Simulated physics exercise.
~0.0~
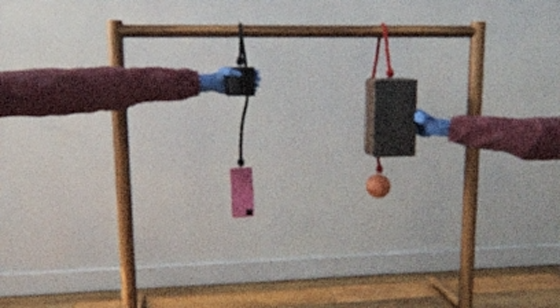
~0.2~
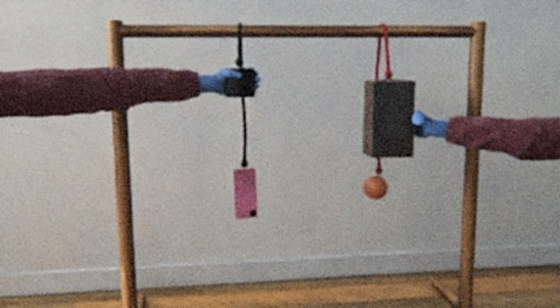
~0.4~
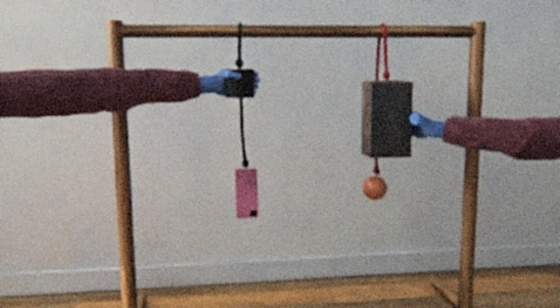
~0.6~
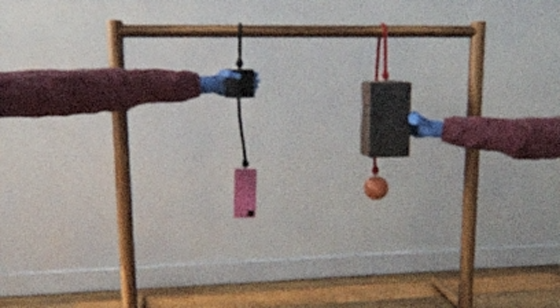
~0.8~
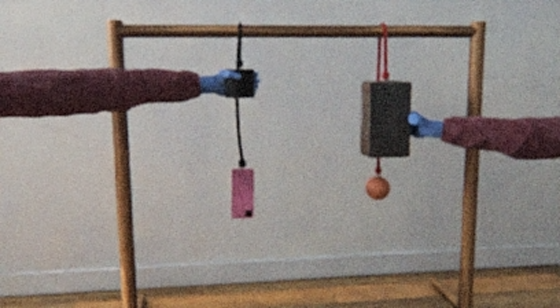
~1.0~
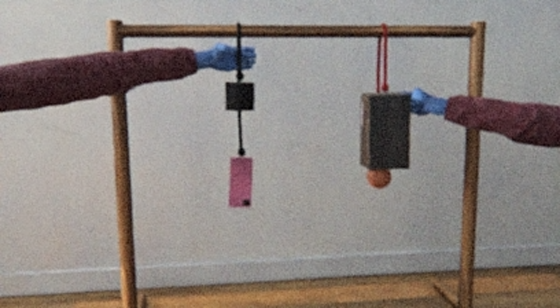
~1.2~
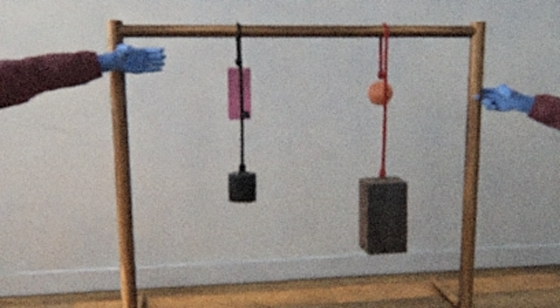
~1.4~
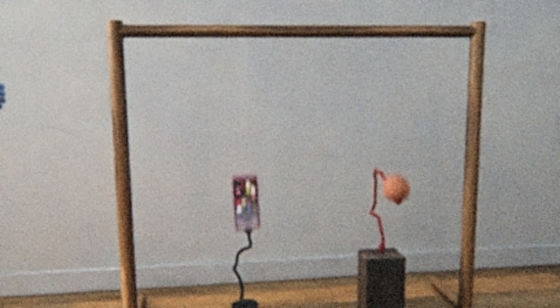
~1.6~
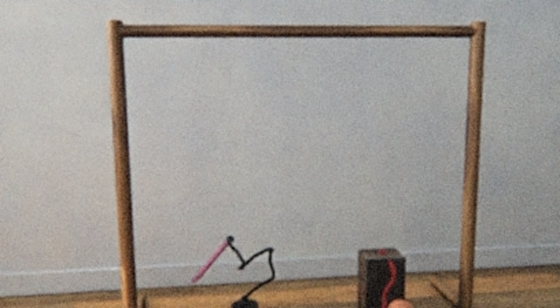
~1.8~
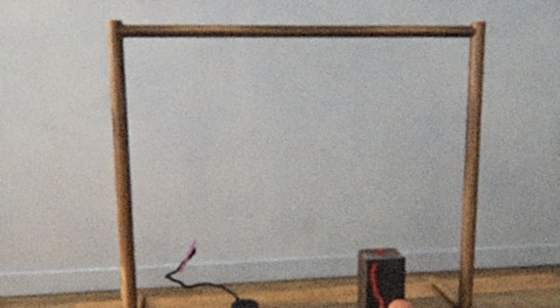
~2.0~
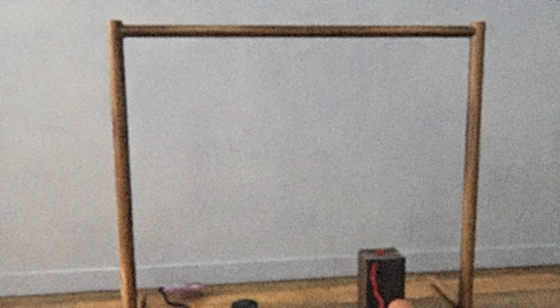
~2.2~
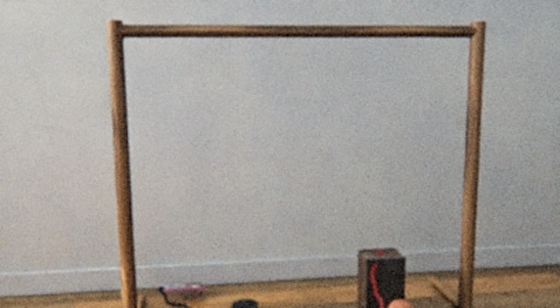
Against a pale wall, gloved hands releasing two blocks, which drop and pull their ropes off a wooden rail onto the floor.
